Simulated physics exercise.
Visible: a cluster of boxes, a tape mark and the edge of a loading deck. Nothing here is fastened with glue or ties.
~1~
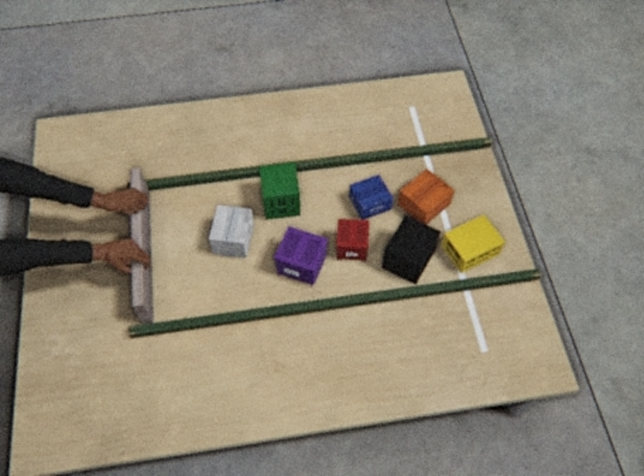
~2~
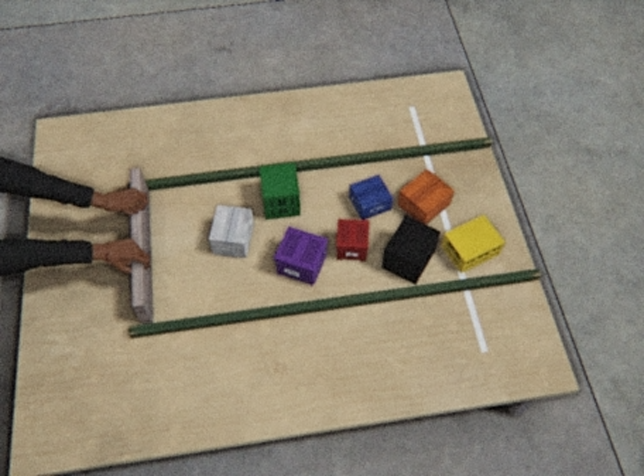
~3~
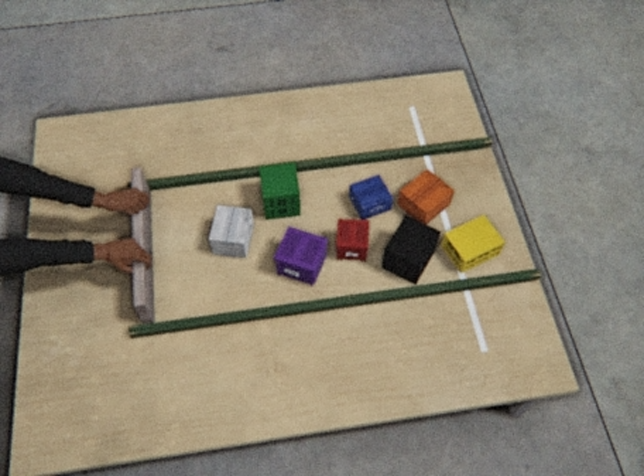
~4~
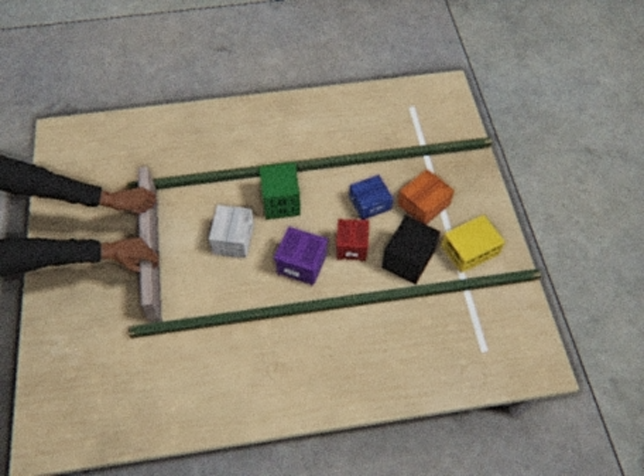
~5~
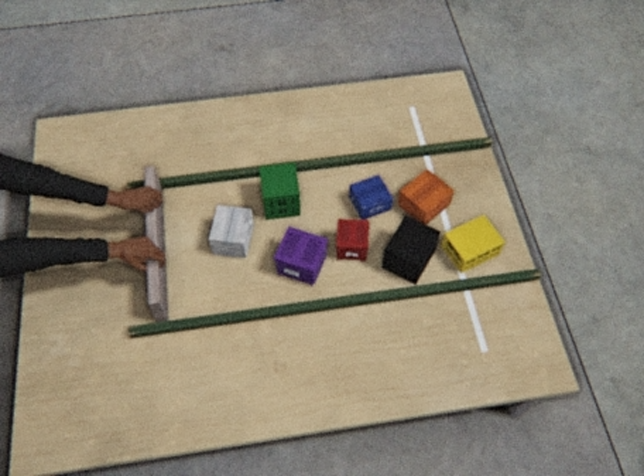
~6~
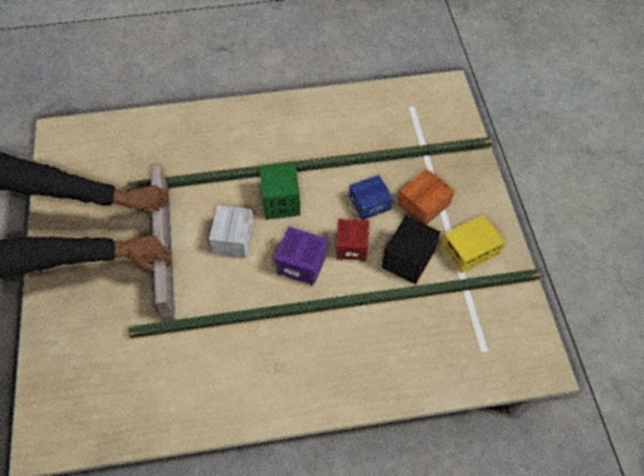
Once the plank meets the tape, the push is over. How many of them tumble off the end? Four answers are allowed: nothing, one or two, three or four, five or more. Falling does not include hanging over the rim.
After that push, what drops off the edge is fewer than three, not none.
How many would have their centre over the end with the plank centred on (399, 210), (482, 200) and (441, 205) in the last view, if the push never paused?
By position: 0 / 5 / 2.
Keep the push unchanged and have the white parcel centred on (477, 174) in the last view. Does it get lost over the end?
Placed there, the white parcel ends up below.
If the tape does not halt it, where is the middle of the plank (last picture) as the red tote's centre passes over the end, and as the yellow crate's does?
For the red tote at (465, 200), for the yellow crate at (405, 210).
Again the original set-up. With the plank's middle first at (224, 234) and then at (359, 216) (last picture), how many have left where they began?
Moved so far: 1, later 8.
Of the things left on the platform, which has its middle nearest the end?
The one is the black crate.
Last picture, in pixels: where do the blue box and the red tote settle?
In the last picture the blue box sits at (489, 182) while the red tote sits at (496, 210).
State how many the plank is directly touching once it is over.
It's 3 of them.
A little later, none off yet; yellow crate at rest near (472, 244); orange parcel at rest near (425, 198); black crate at rest near (411, 250).
When it is over, the number that fall off is one or two; down, orange parcel and yellow crate.
